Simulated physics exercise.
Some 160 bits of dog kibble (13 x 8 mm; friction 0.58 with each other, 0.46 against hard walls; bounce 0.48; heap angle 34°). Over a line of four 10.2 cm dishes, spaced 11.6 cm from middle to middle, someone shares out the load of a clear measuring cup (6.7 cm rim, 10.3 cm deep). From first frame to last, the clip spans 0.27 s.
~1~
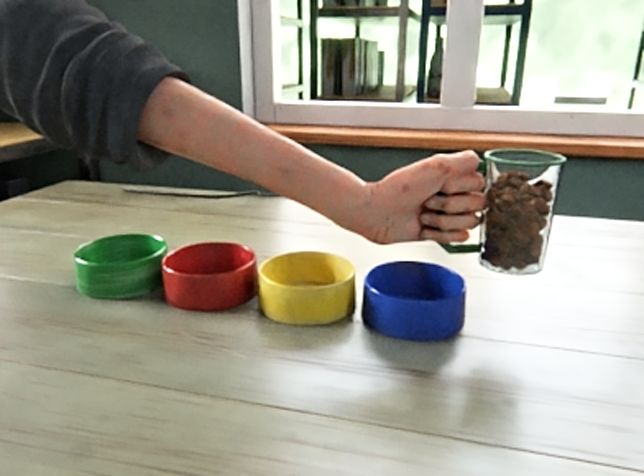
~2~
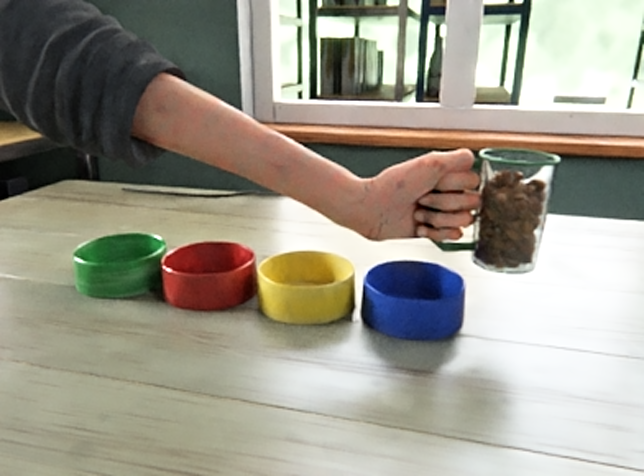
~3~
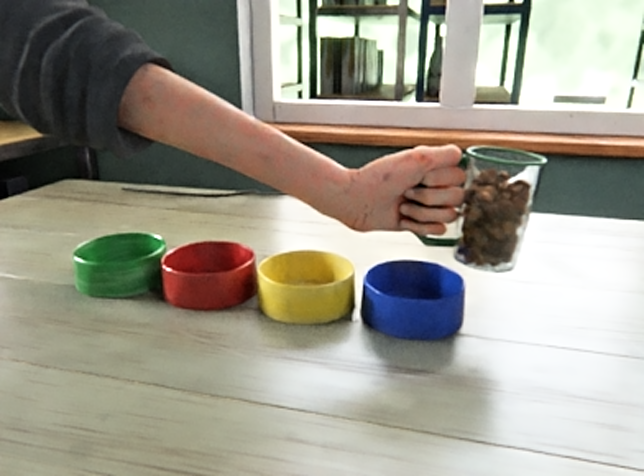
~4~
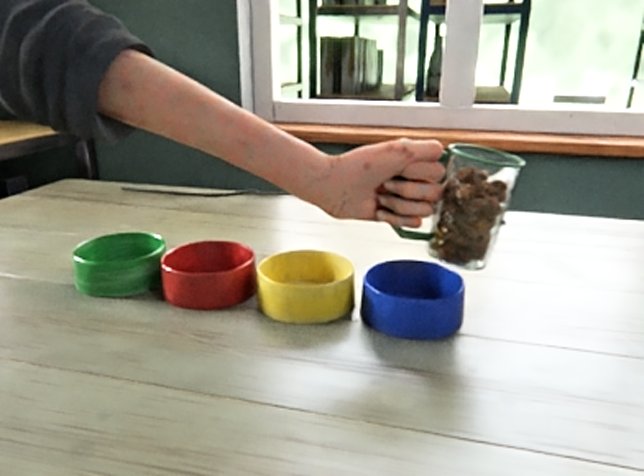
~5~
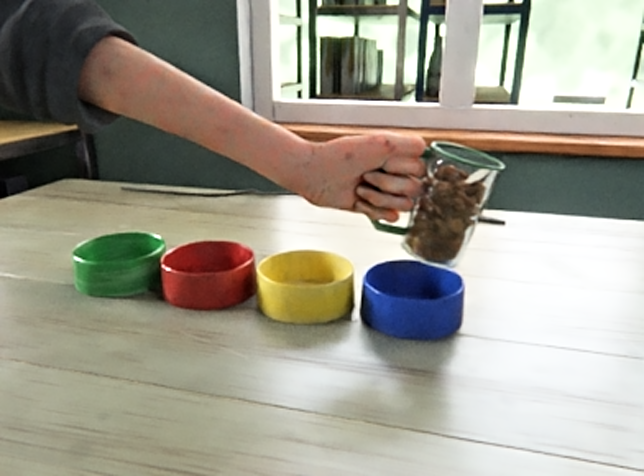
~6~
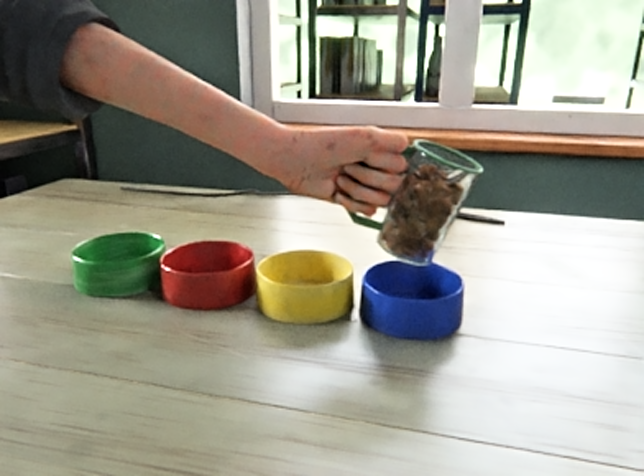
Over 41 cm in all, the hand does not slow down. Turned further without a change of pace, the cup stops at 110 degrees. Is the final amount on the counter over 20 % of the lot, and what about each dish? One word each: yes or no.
Red dish: Yes; blue dish: No; green dish: No; yellow dish: No; counter: No.
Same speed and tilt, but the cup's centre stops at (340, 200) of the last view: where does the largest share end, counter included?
Result: Largest portion at blue.
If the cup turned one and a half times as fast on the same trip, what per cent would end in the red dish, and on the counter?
Then the red dish would get 80 and the counter 0.
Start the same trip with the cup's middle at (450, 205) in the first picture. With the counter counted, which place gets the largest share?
Green.
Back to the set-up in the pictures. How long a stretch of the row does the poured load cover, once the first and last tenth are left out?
That stretch measures near 6 centimetres.
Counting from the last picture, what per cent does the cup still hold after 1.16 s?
It comes out close to 80 per cent.
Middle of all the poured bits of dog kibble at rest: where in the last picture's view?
Roughly (198, 273).
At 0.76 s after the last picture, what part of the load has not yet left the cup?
About 100 per cent.
Then, 0.46 s after the last picture, tilt 63 degrees; cup holds 100 %.
Then, 0.76 s after the last picture, tilt 92 degrees; cup holds 100 %.
Then, 1.16 s after the last picture, tilt 110 degrees; cup holds 80 %, red 20 %.
In the end, red 85 %, blue 0 %, green 0 %, yellow 0 %, counter 5 %, cup 10 %.
